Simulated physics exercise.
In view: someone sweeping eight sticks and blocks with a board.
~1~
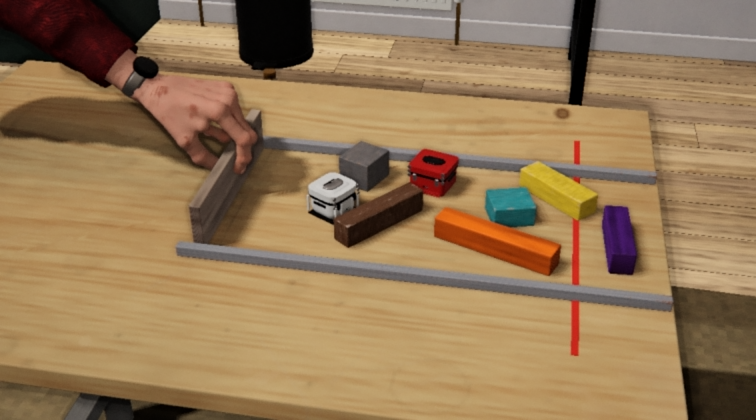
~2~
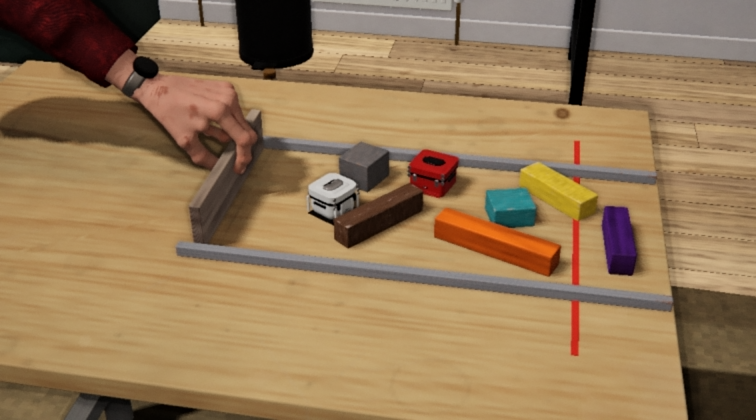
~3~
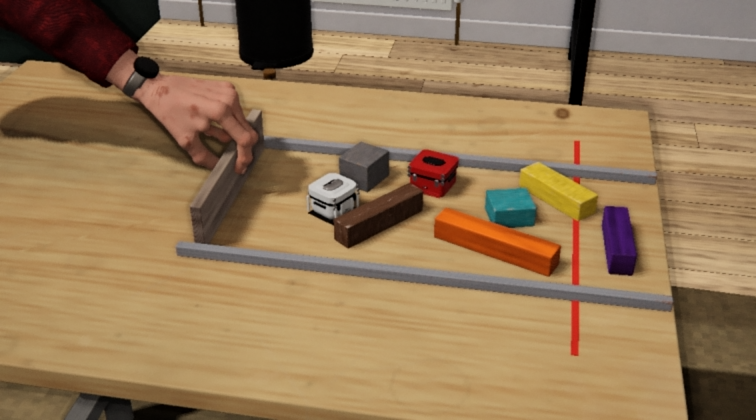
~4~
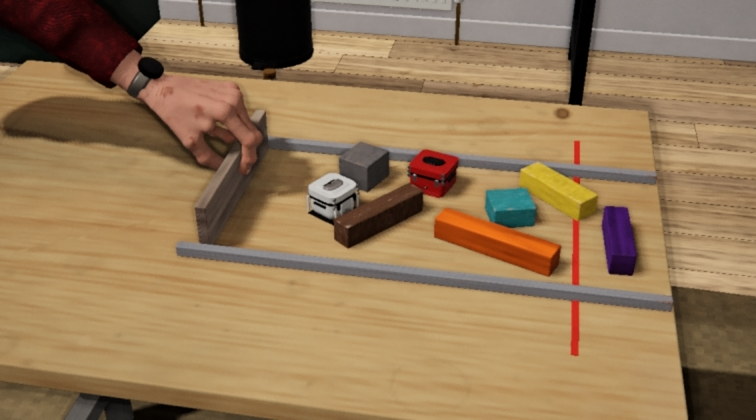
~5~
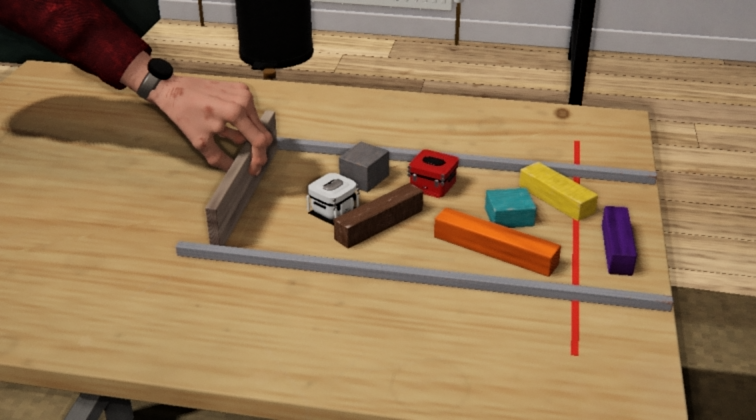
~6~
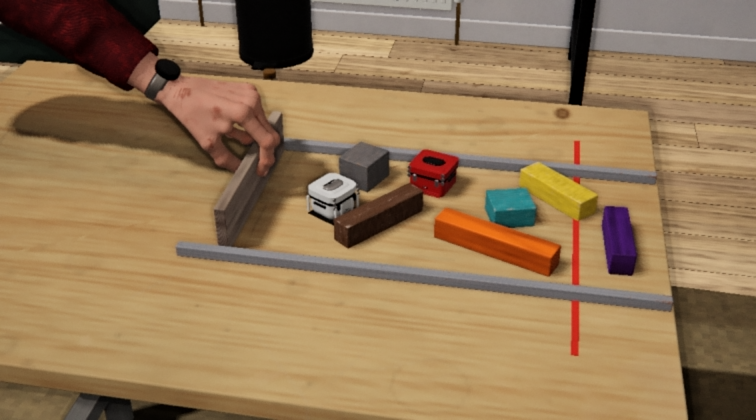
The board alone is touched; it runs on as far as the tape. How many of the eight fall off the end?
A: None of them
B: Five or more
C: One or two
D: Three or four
Three or four.
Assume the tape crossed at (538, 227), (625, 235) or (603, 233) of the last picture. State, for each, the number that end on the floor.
In that order 0, 5 and 4.
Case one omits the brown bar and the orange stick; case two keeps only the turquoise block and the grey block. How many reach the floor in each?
Taking the two tries in turn, it comes to 1 and 2.
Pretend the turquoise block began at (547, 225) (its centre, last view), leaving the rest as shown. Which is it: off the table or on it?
The turquoise block is lost.
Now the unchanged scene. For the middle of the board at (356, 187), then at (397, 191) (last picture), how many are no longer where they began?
Up to then 3, and up to the other point 5.
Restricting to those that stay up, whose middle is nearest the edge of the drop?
Turquoise block.
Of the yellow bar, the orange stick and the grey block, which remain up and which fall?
At the end the yellow bar does not stay, the orange stick does not stay, and the grey block does not drop.
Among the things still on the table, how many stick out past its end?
As for overhanging, the count is 1.
Soon after, none off yet; purple stick at rest near (619, 239); yellow bar at rest near (557, 190); turquoise block at rest near (510, 208).
In the end, the number that fall off is three or four; gone, orange stick, yellow bar and purple stick.
